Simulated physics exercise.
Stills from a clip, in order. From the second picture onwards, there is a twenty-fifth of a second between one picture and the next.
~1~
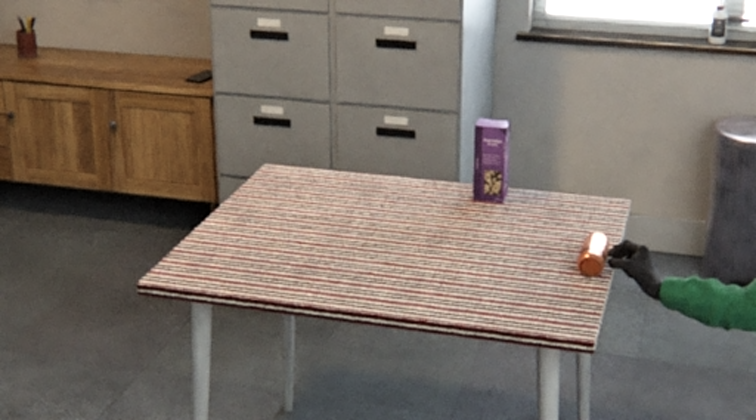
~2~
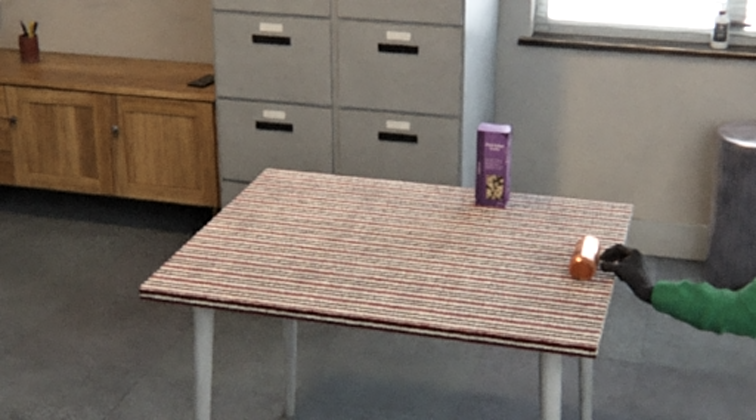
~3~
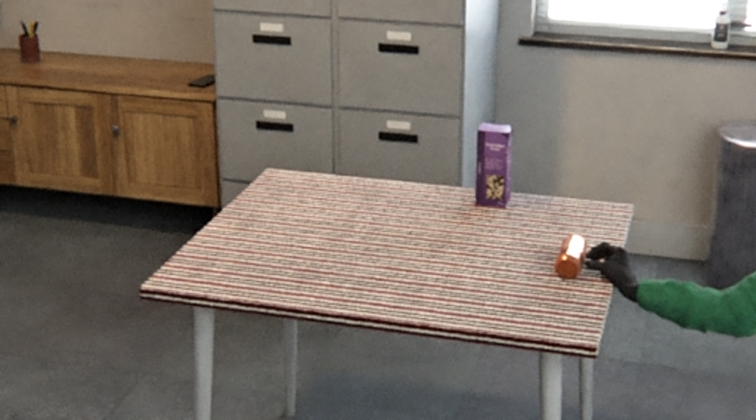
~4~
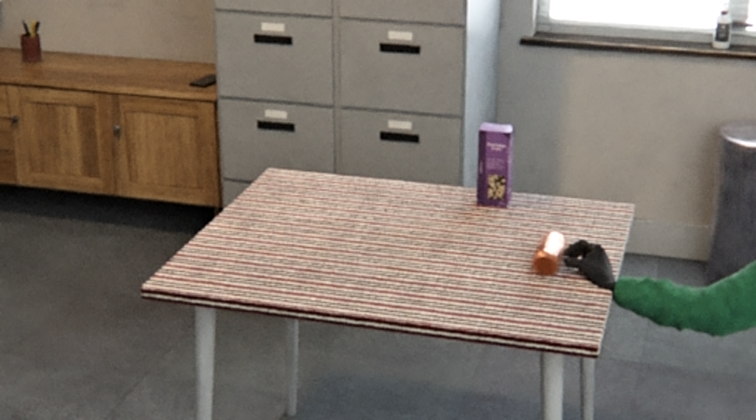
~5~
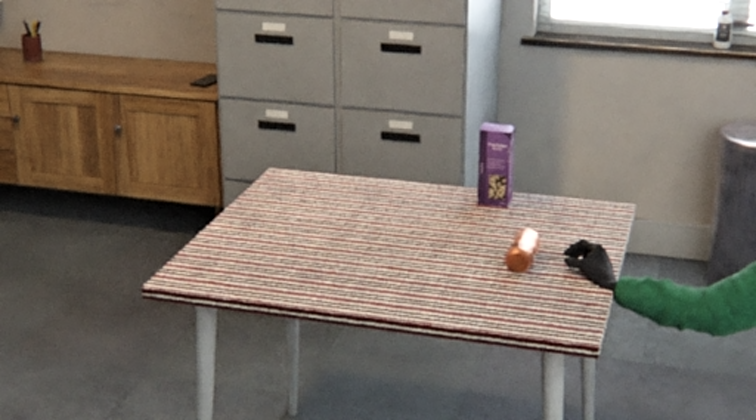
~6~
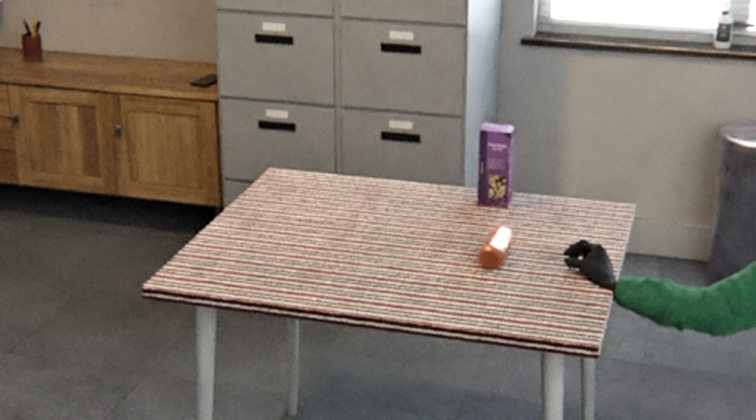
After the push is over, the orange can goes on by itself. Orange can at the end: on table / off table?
It passes the edge.
Then, 0.20 s past the last view, orange can displaced well along near (369, 234).
Then, 0.50 s past the last view, orange can now off the table.
Then, 0.90 s past the last view, things are still on the move.
Finally, off the table, orange can.
